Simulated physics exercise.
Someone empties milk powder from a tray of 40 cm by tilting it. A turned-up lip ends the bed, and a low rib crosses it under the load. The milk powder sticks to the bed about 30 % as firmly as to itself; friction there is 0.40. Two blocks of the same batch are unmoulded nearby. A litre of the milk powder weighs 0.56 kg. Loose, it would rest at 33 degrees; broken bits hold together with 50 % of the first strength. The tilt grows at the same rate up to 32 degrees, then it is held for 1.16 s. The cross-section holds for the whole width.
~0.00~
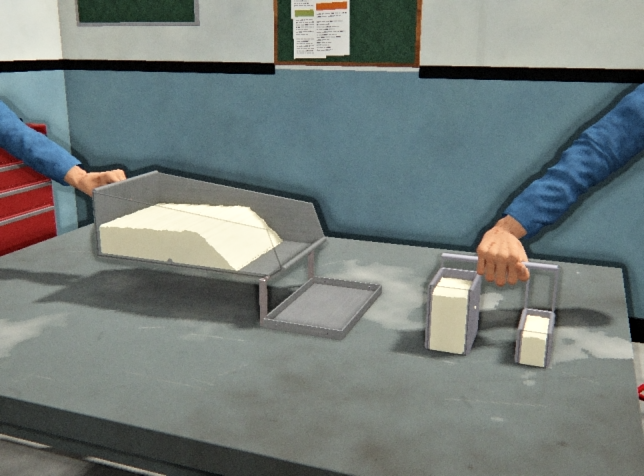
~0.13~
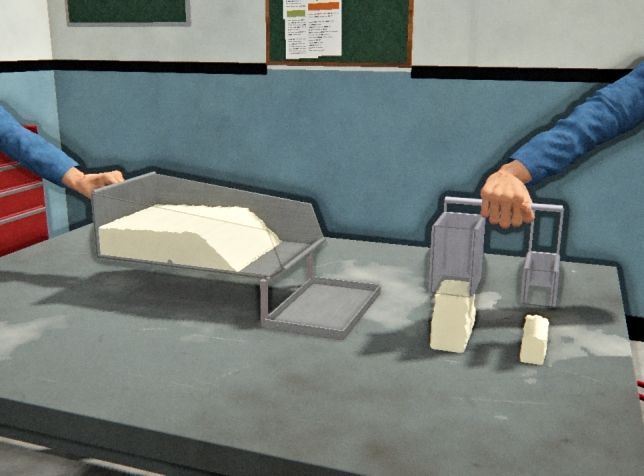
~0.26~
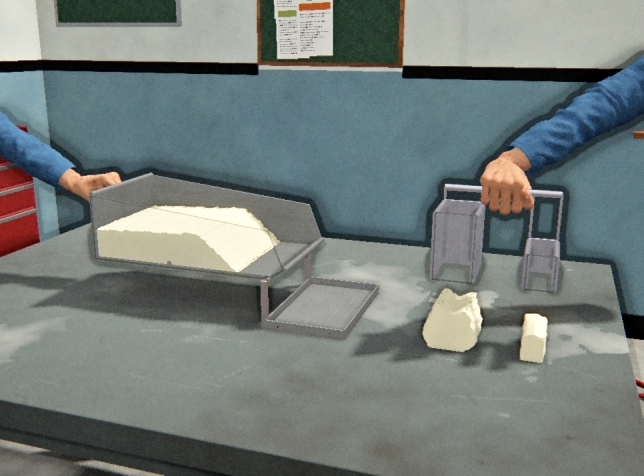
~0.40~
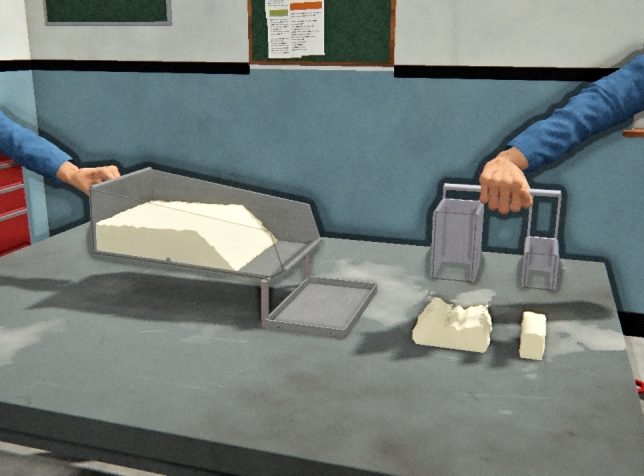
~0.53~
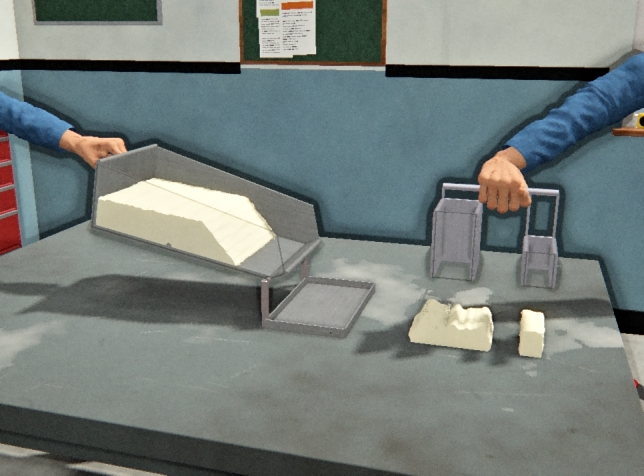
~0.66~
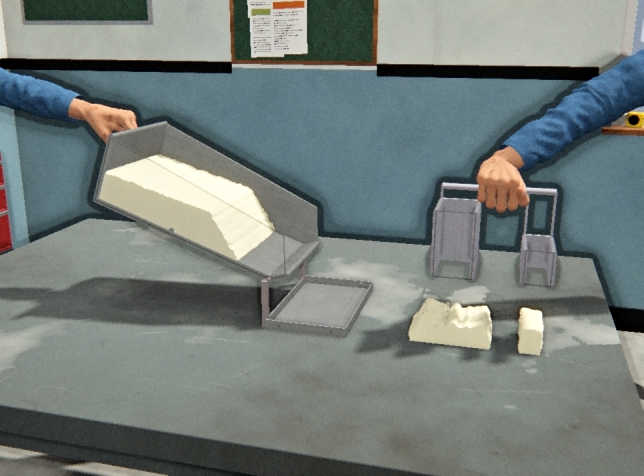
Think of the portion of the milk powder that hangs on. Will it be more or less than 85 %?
It comes out less than 85 %.
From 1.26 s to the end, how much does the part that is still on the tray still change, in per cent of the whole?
About 16 %.
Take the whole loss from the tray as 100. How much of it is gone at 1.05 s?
About 0 %.
After 0.84 s, the tilt is 31 degrees and 100 % is on the bed.
After 1.05 s, the tilt is 32 degrees and 100 % is on the bed.
After 1.26 s, the tilt is 32 degrees and 94 % is on the bed.
After 1.47 s, the tilt is 32 degrees and 80 % is on the bed.
After 2.06 s, the tilt is 32 degrees and 79 % is on the bed.
